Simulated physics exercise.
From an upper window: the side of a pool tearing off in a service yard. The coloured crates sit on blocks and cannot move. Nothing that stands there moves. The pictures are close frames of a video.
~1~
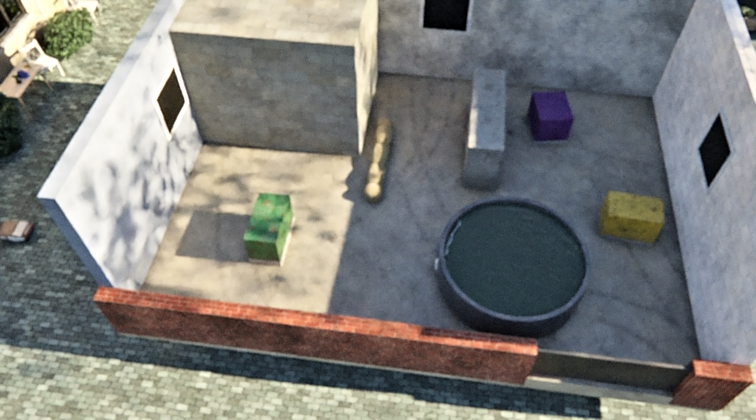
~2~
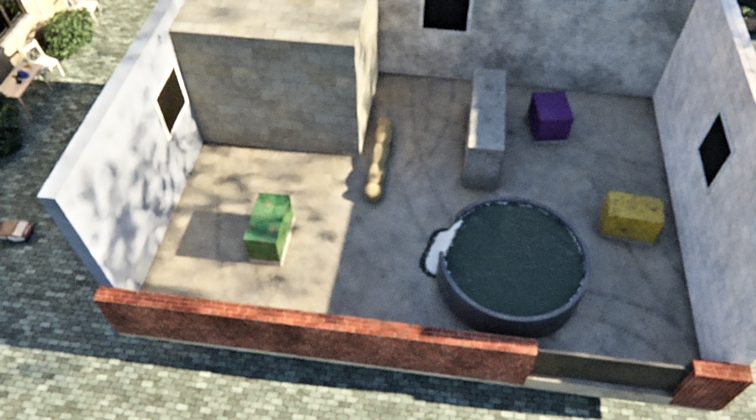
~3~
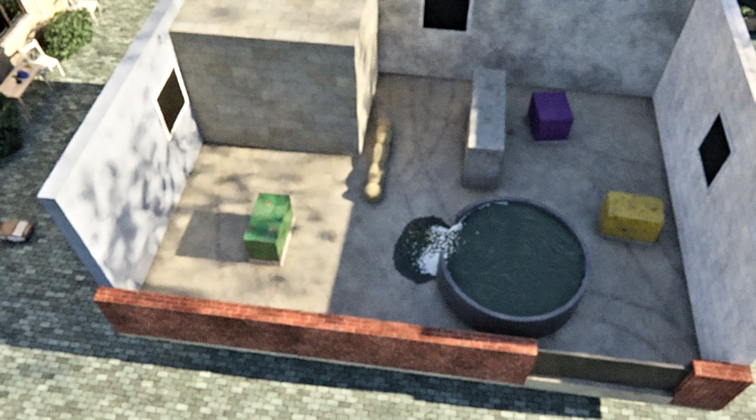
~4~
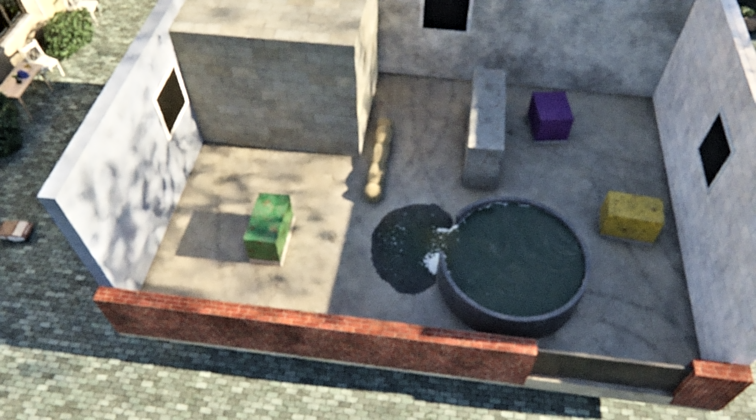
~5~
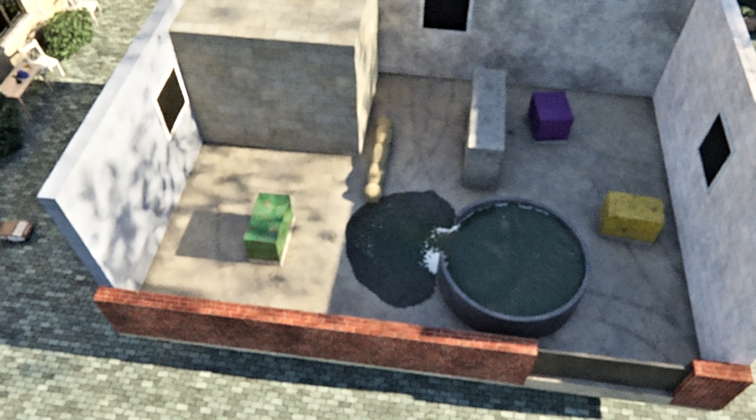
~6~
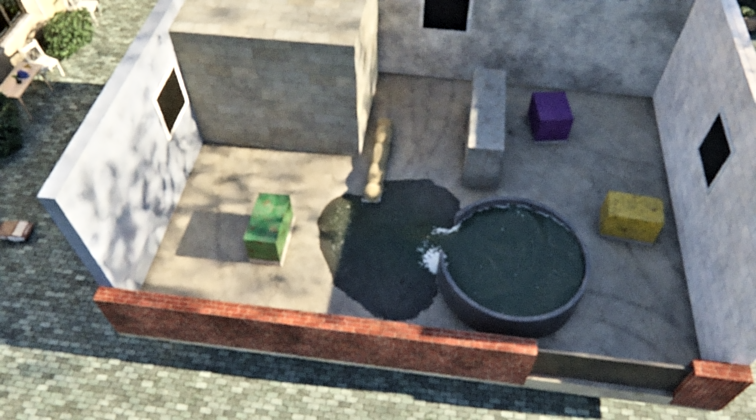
Dark water sits still in a round tank in a walled yard, then bursts through the tank's left side in a white, foaming gush. It spreads leftward over the paving as a widening dark puddle, reaching the tan object and nearing the green block, while the other blocks stay put.
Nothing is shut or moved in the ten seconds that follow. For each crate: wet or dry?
One by one: The yellow crate stays dry; the green crate gets wet; the purple crate stays dry.
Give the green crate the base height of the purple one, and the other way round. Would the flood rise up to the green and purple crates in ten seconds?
In short: Green crate is wetted, purple crate is safe.
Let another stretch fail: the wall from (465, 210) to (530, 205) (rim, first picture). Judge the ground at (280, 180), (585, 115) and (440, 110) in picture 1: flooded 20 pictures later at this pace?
As listed: Dry, flooded, wet.
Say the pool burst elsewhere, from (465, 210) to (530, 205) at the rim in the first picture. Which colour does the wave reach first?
I say the purple one.
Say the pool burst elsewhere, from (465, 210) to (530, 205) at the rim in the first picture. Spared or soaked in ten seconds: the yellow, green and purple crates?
My reading: The yellow one is topped; the green one is spared; the purple one ends up wet.
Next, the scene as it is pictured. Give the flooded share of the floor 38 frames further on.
About 65 per cent.
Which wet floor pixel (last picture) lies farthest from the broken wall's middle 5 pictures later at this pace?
Close to (247, 180).
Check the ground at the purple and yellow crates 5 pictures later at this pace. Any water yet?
My reading: At purple not reached, at yellow not yet.
A moment on, water covers 20 % of the floor; the yellow crate not reached, the green crate water round its plinth, the purple crate not reached.
Next, water covers 35 % of the floor; the yellow crate not reached, the green crate water round its plinth, the purple crate not reached.
Then, water covers 45 % of the floor; the yellow crate not reached, the green crate water round its plinth, the purple crate not reached.
Later, water covers 65 % of the floor; the yellow crate not reached, the green crate water round its plinth, the purple crate water round its plinth.
In the end, water covers 75 % of the floor; the yellow crate stayed above the water, the green crate was topped, the purple crate stayed above the water.
